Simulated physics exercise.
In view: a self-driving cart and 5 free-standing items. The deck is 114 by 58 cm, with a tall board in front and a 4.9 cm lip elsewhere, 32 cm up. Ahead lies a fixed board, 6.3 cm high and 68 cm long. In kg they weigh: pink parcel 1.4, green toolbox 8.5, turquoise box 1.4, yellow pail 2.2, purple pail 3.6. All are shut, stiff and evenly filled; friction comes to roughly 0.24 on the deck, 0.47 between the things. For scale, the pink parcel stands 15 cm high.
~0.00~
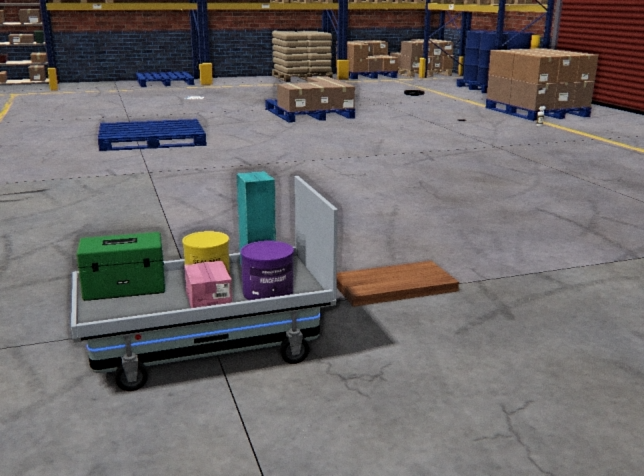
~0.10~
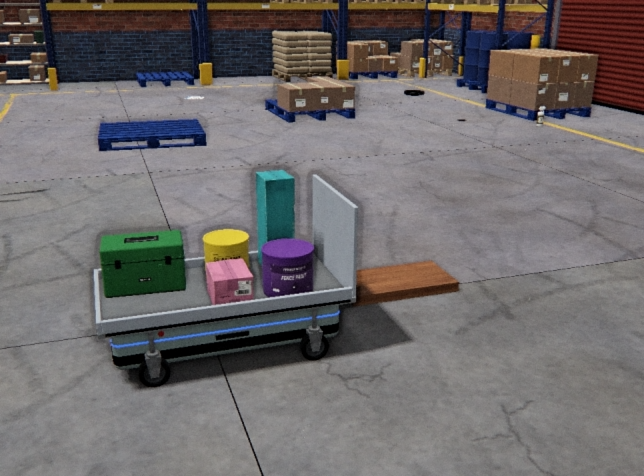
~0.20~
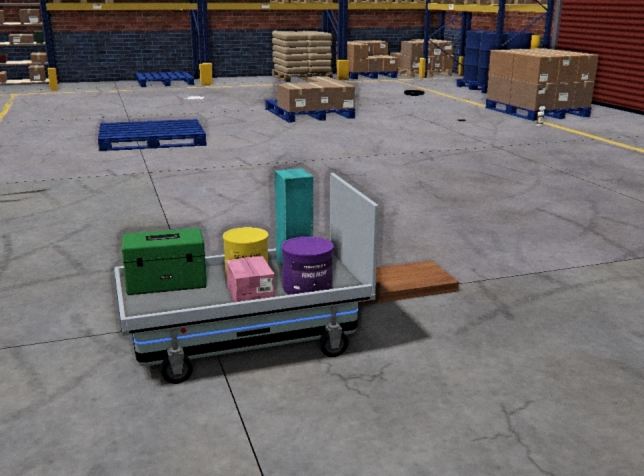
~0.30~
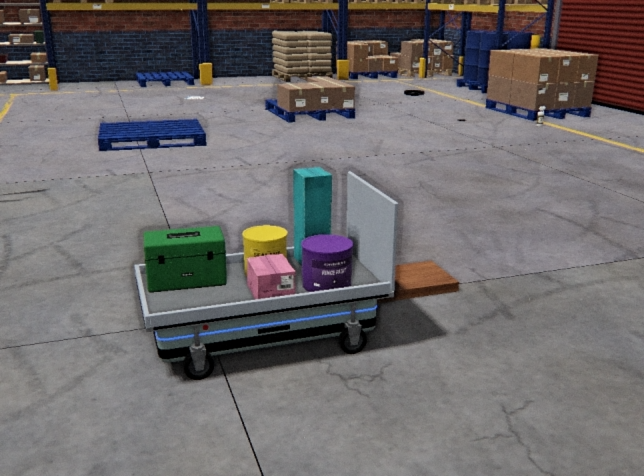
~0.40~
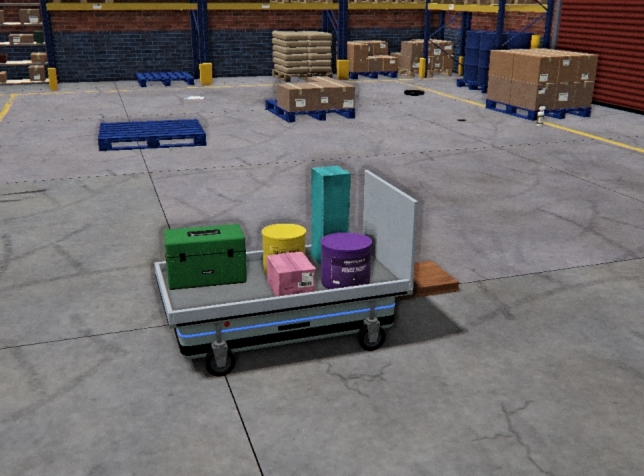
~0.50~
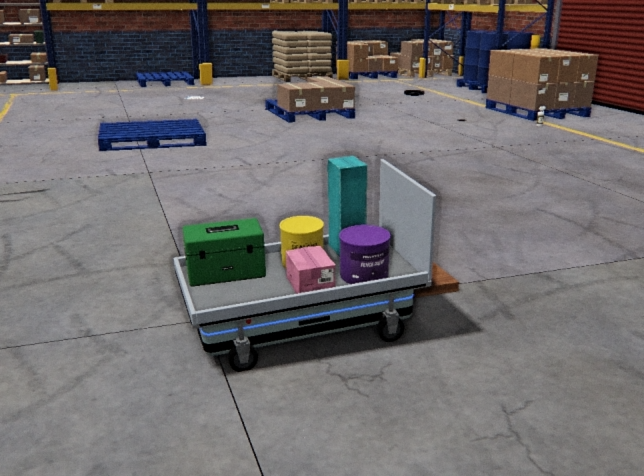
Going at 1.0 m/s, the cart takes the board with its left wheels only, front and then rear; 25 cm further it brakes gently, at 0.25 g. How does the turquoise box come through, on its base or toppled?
The turquoise box tips over.
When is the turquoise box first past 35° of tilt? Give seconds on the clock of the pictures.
At about 1.0 s.
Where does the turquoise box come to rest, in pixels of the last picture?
At about (637, 200).
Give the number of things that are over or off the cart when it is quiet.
In all, 1.
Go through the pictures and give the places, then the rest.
In the first picture, cart 0 cm along; turquoise box (257, 224); pink parcel (208, 287).
In the second picture, cart 10 cm along; yellow pail (227, 258); purple pail (288, 269).
In the third picture, cart 20 cm along; pink parcel (250, 281); green toolbox (165, 261).
In the fourth picture, cart 30 cm along; yellow pail (266, 253); purple pail (327, 264).
In the fifth picture, cart 40 cm along; pink parcel (291, 276); green toolbox (205, 256).
In the sixth picture, cart 50 cm along; turquoise box (347, 207); yellow pail (302, 244).
By 1.10 s, cart 110 cm along; turquoise box tilted 44° near (444, 206); yellow pail 3 cm from its spot; purple pail 3 cm from its spot.
By 1.50 s, cart 150 cm along; turquoise box tilted 68° near (510, 211); yellow pail 7 cm from its spot; green toolbox 5 cm from its spot.
When it is over (3.0 s), lying over on the cart, turquoise box; the other 4 within 10 cm of the start. End places, in pixels of the last picture, turquoise box near (637, 200).
